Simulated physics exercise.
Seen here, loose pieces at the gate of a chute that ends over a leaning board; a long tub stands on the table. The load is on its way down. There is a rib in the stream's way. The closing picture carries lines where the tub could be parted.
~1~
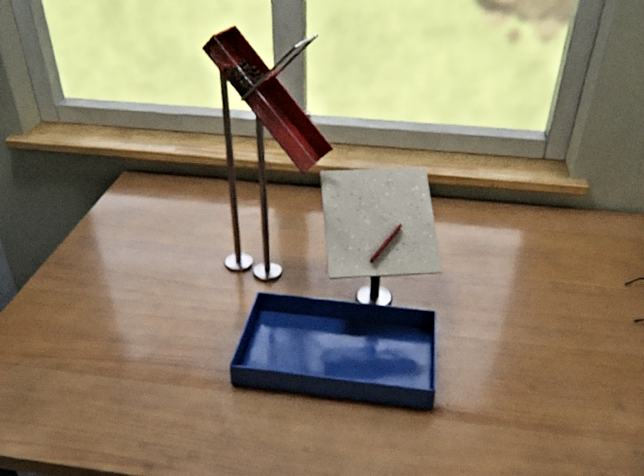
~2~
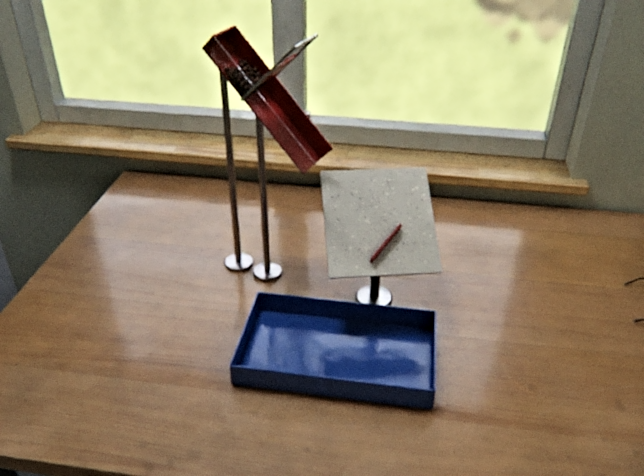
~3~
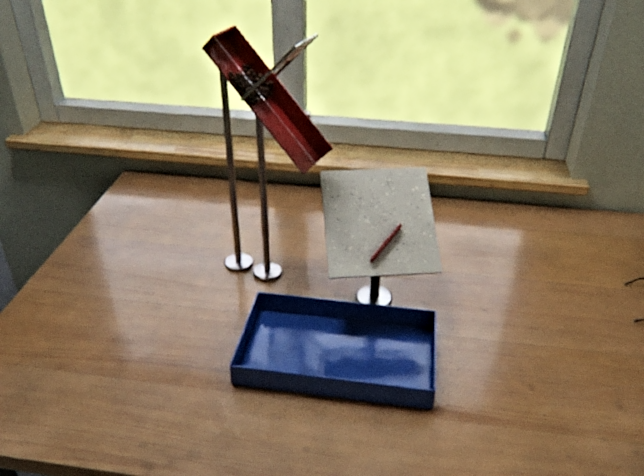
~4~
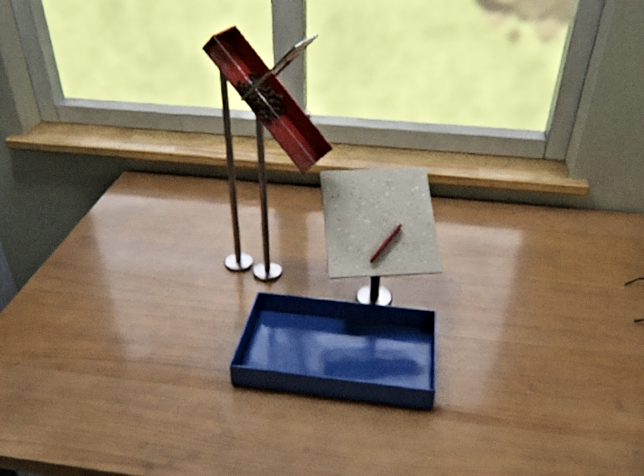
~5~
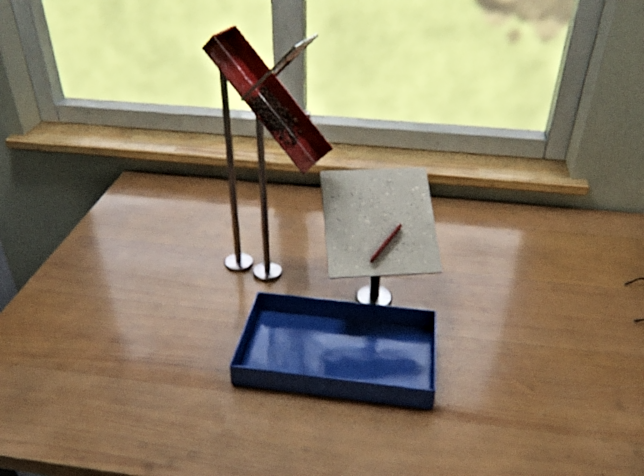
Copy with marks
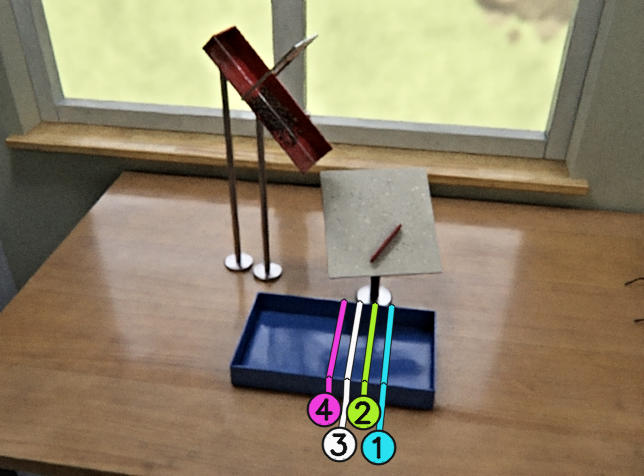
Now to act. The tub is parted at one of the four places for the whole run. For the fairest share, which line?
3 works best here.
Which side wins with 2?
Left.
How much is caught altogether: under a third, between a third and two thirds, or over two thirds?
It is over two thirds.
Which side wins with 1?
Left.
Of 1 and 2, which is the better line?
Here it is line 2.
On the marked copy, line 1 crosses the front rim at (383, 384); line 2 crosses the front rim at (364, 382); line 3 crosses the front rim at (347, 379); line 4 crosses the front rim at (329, 377).
For line 1, of what is caught, nearly all on the left of the divider, a small part on the right.
For line 2, of what is caught, most on the left of the divider, about a quarter on the right.
For line 3, of what is caught, about half on the left of the divider, about half on the right.
For line 4, of what is caught, a small part on the left of the divider, most on the right.
